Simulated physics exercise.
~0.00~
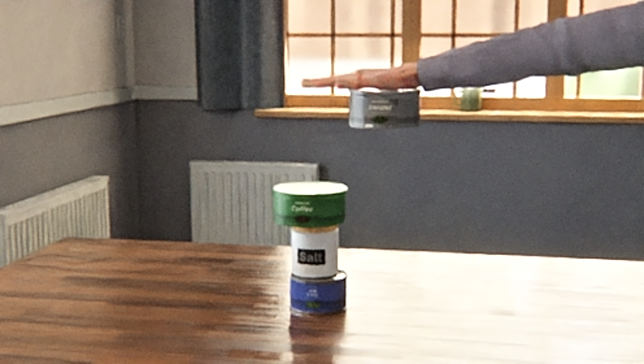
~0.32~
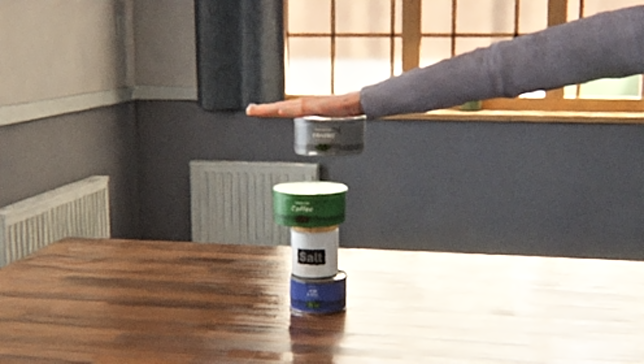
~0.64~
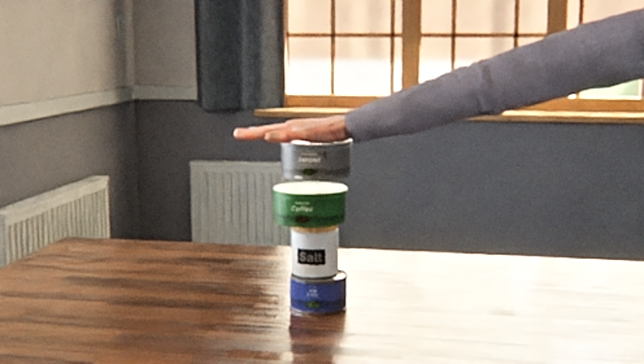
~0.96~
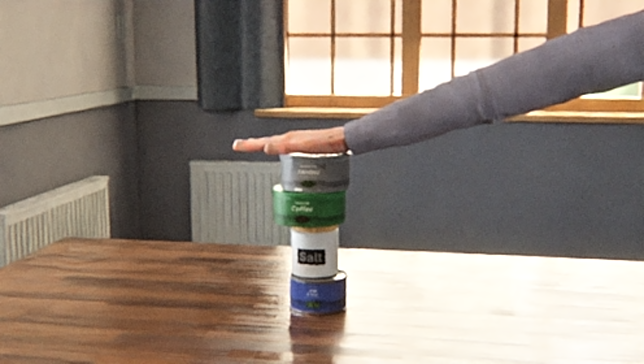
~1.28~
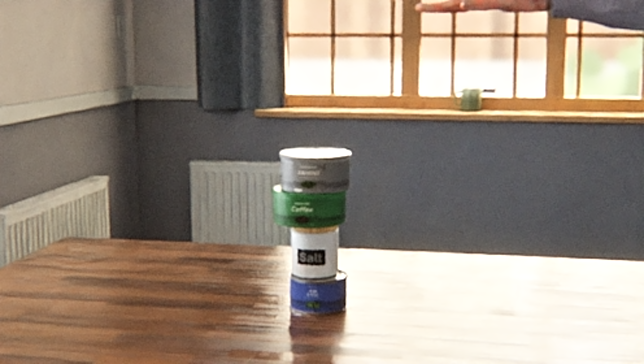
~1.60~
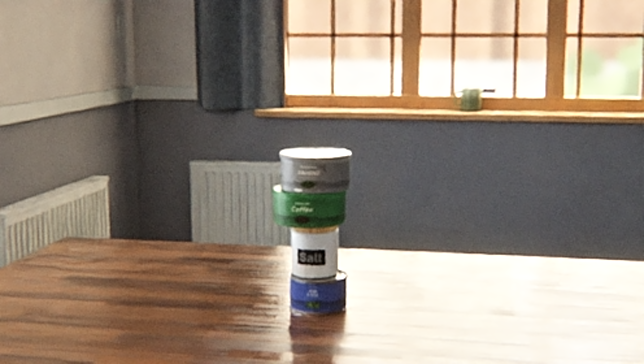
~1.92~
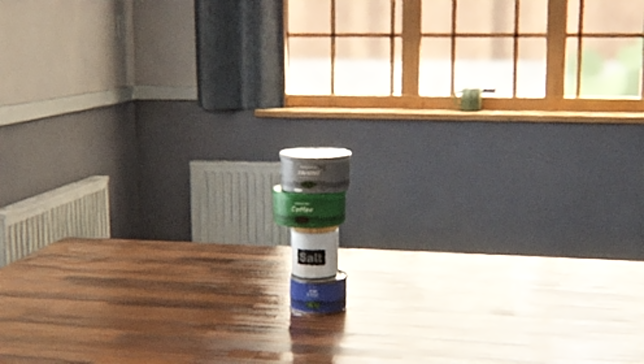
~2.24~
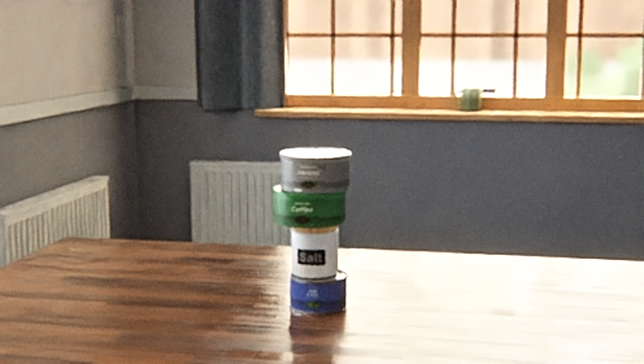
A grey tub hangs beneath the flat hand of a grey-sleeved arm reaching in from the right, above a glossy brown wooden table in a room seen from a still, level viewpoint. On the table stand a blue tub, a white jar labelled salt and a wide green tub, stacked upward in that order, with radiators, a dark curtain and a bright window behind. The hand carries the grey tub left and lowers it onto the green one. It then lets go and withdraws to the right, out of view. The four-piece tower stays upright and still.
